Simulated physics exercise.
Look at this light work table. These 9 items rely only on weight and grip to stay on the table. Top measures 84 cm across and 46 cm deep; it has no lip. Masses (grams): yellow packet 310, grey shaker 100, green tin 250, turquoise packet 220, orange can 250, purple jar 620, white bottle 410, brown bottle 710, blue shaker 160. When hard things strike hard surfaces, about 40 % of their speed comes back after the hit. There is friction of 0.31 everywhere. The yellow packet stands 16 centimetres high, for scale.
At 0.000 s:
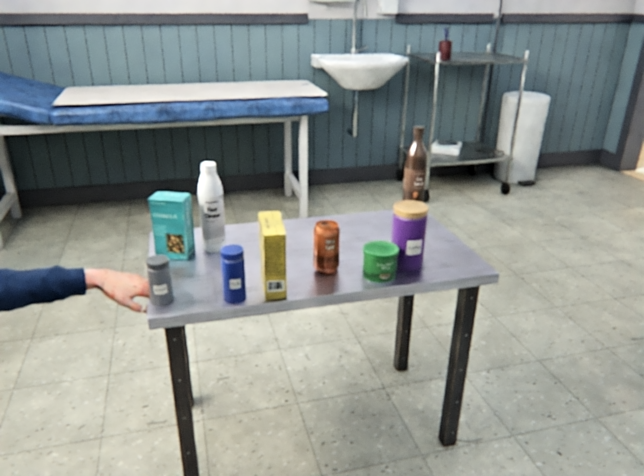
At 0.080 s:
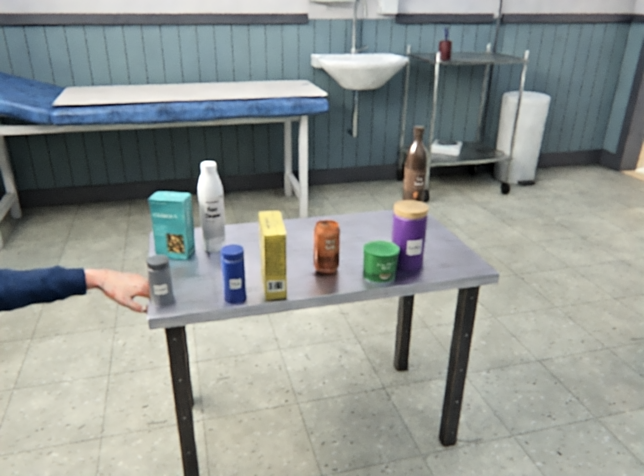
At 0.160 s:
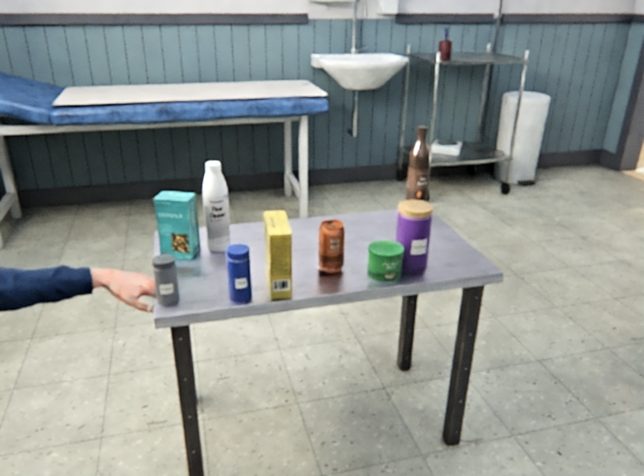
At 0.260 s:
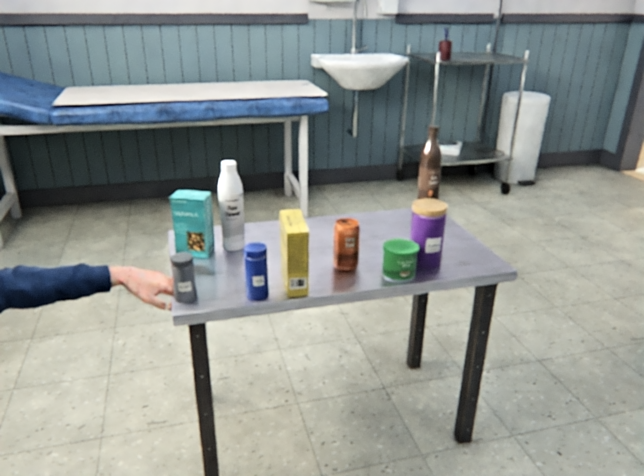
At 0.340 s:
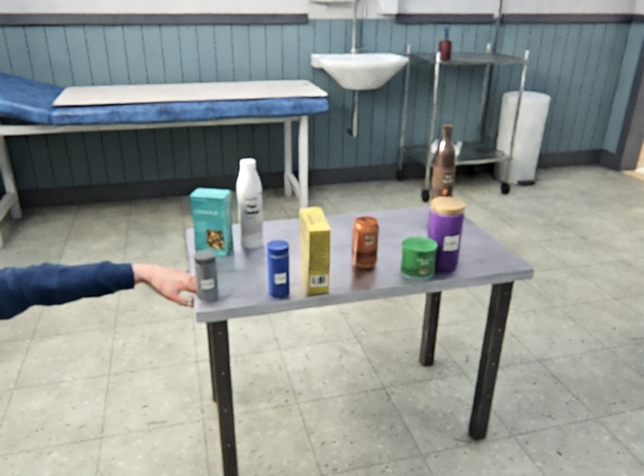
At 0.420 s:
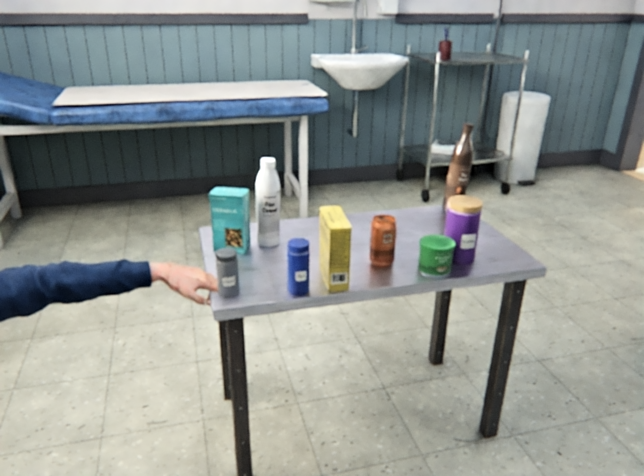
A hand pushes the small table of containers to the right across the floor.
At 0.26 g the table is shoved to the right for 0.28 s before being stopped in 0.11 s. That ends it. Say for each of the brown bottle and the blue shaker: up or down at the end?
Result: The brown bottle will go over; the blue shaker will stay on its base.
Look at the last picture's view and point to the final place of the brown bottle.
It winds up close to (534, 338).
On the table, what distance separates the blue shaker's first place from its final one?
About 4 cm.
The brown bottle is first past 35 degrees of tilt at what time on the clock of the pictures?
Around 0.6 s on the clock.
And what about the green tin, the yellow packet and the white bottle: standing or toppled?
Outcome noted - the green tin survives without falling, the yellow packet survives without falling, the white bottle ends up fallen.
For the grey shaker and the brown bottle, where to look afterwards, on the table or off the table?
The grey shaker is kept in bounds, the brown bottle is not kept in bounds.
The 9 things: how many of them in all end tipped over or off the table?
Altogether, 2.
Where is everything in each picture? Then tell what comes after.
The first frame shows brown bottle (415, 172); blue shaker (234, 274).
The second frame shows green tin (380, 262); turquoise packet (173, 226).
The third frame shows table shifted 1 cm; orange can (332, 247); purple jar (413, 236).
The fourth frame shows table shifted 5 cm; white bottle (231, 206); yellow packet (294, 252).
The fifth frame shows table shifted 10 cm; grey shaker (206, 275); green tin (418, 258).
The sixth frame shows table shifted 14 cm; brown bottle (460, 168) leaning 5°; blue shaker (299, 267).
After 0.52 s, table shifted 14 cm; brown bottle now off the table; blue shaker slid 4 cm near (312, 265); white bottle leaning 10°.
After 0.72 s, table shifted 14 cm; blue shaker slid 4 cm near (314, 265); white bottle leaning 30°; yellow packet slid 5 cm.
After 0.82 s, table shifted 14 cm; blue shaker slid 4 cm near (314, 265); white bottle leaning 51°; yellow packet slid 5 cm.
After 1.02 s, table shifted 14 cm; blue shaker slid 4 cm near (314, 265); white bottle on its side; yellow packet slid 5 cm.
At rest (1.5 s), off the table and tipped over, brown bottle; tipped over on the table, white bottle; the other 7 in place, give or take 5 cm. Seen from the same camera at the end, brown bottle near (534, 338), blue shaker near (314, 265).
